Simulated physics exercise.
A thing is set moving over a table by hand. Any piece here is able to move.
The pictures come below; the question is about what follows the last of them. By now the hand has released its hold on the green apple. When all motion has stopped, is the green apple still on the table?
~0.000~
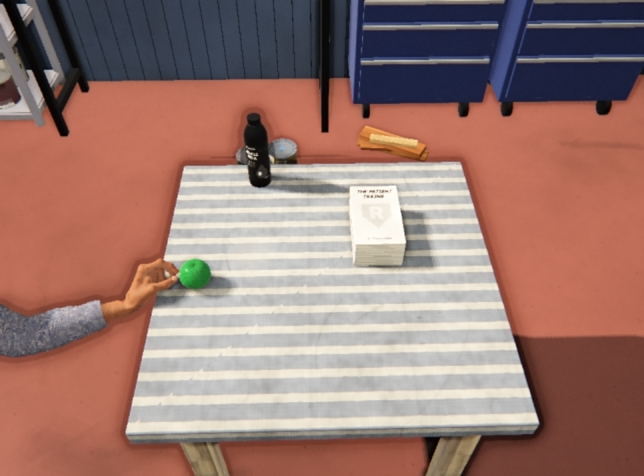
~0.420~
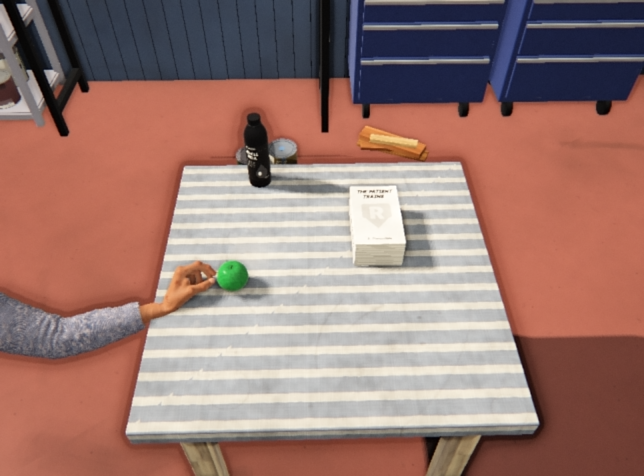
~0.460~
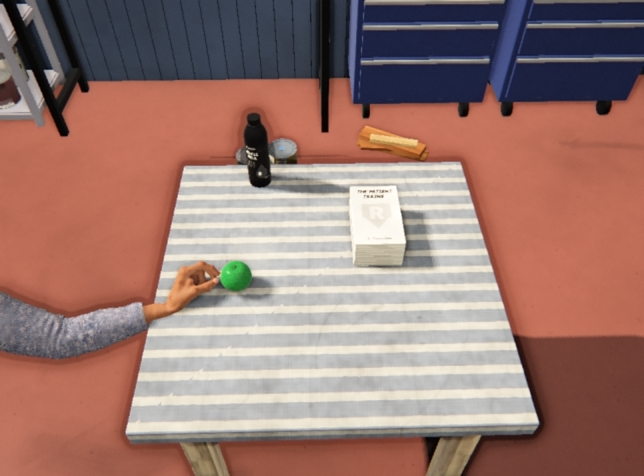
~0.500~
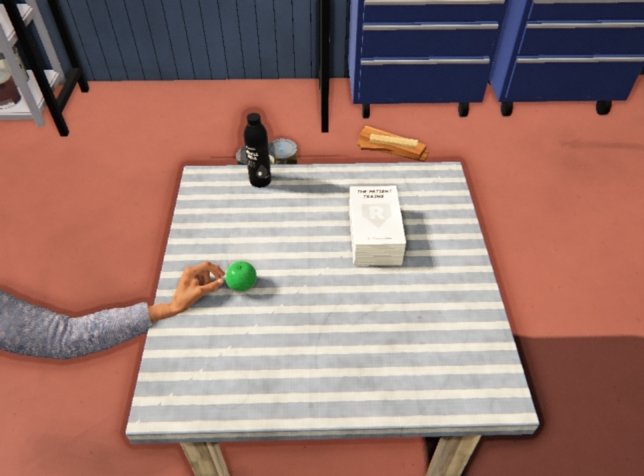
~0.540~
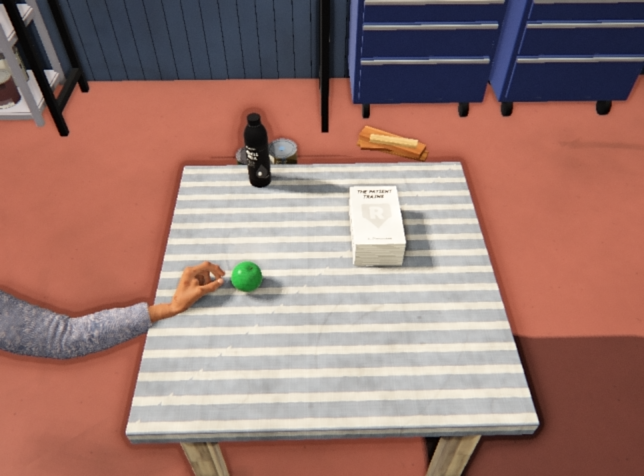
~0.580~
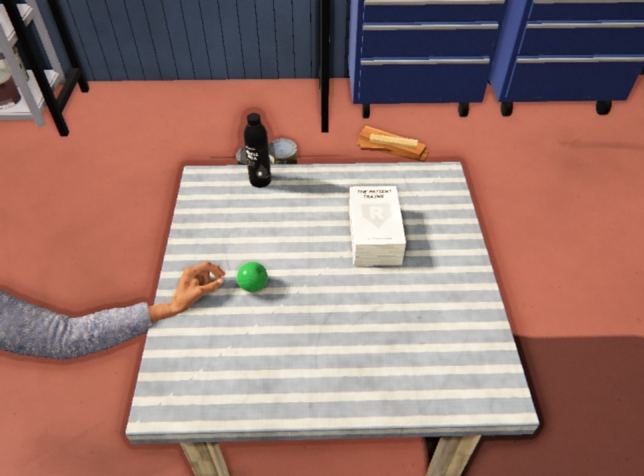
Topside.
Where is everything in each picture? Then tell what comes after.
The first frame shows under the hand; green apple (195, 274).
The second frame shows under the hand; green apple (233, 276).
The third frame shows under the hand; green apple (236, 276).
The fourth frame shows green apple (241, 276).
The fifth frame shows green apple (247, 277).
The sixth frame shows green apple (252, 277) shifted a little.
After 0.68 s, green apple shifted about its own width near (265, 278).
After 0.88 s, green apple shifted about its own width near (288, 279).
After 1.18 s, green apple shifted well along near (314, 280).
After 1.48 s, green apple shifted well along near (331, 281).
In the end (2.2 s), moved from the start, green apple. At the end, from the last picture's camera, green apple near (338, 282).
